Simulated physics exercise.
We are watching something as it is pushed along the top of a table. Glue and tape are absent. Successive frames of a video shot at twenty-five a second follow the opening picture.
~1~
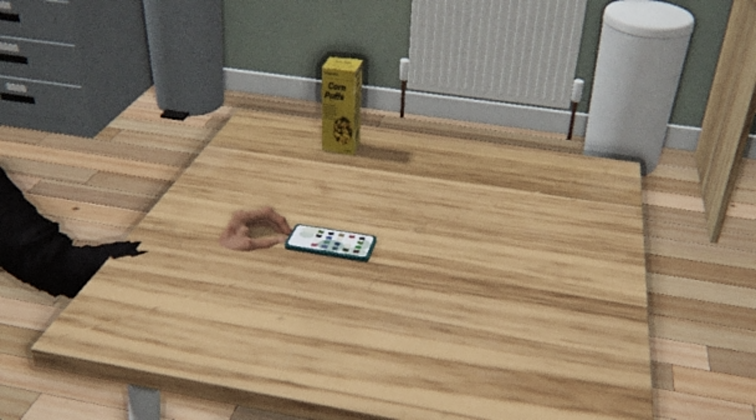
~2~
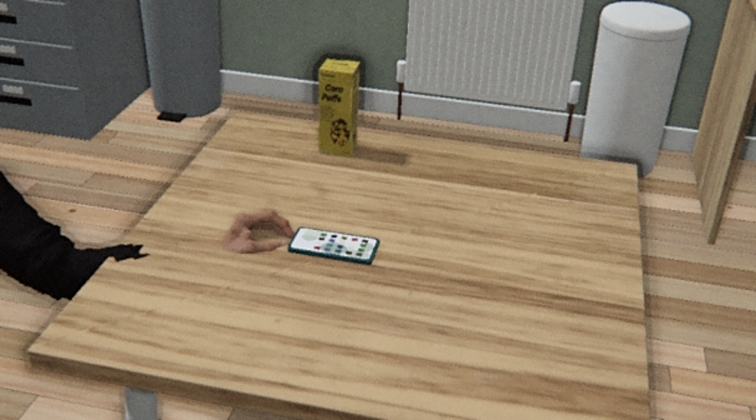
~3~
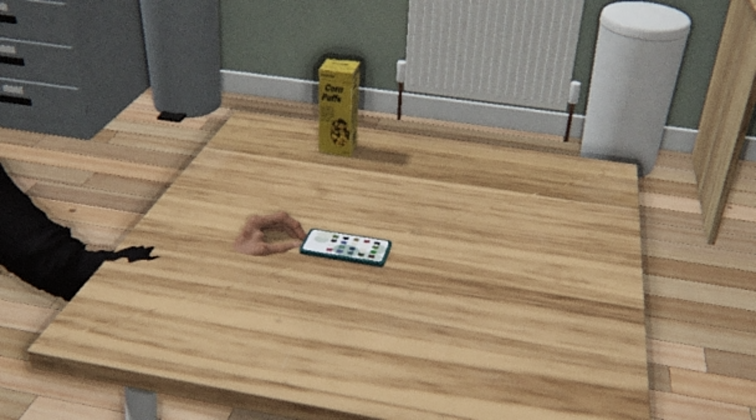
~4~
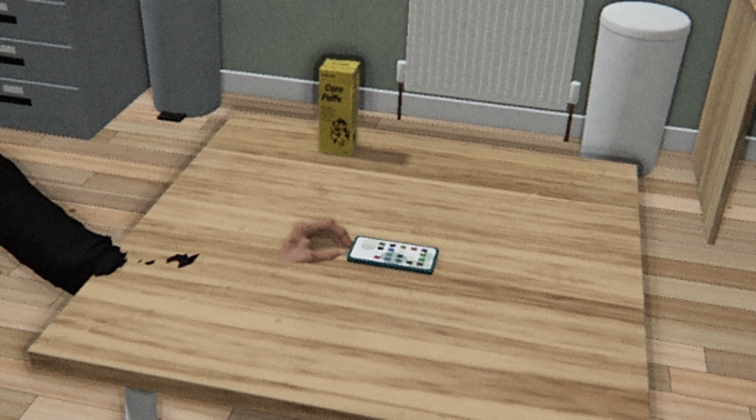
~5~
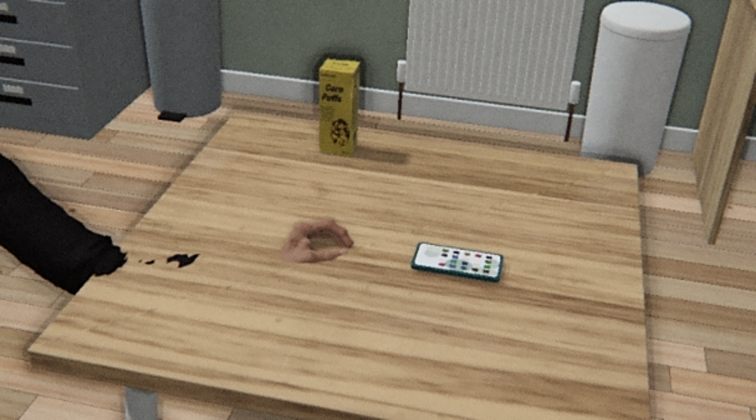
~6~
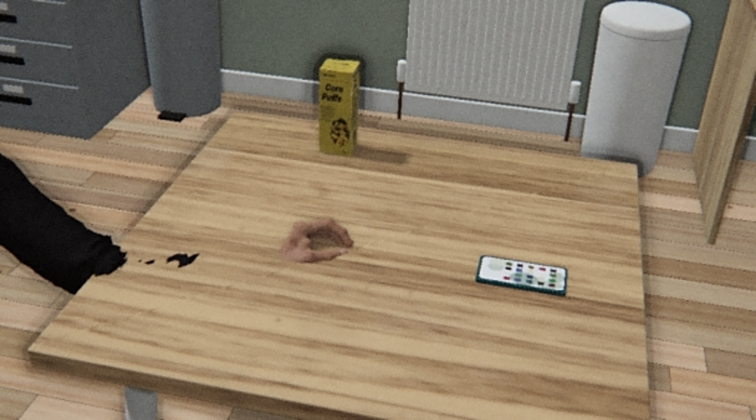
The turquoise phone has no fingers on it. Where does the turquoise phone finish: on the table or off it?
Off it.
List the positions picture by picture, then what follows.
In the first frame, under the hand; turquoise phone (331, 243).
In the second frame, under the hand; turquoise phone (334, 246).
In the third frame, under the hand; turquoise phone (346, 247).
In the fourth frame, turquoise phone (393, 255).
In the fifth frame, turquoise phone (458, 262) shifted about its own width.
In the sixth frame, turquoise phone (522, 275) shifted about its own width.
Then, 0.20 s on from there, turquoise phone now off the table.
Then, 0.40 s on from there, things are still on the move.
In the end, off the table, turquoise phone.
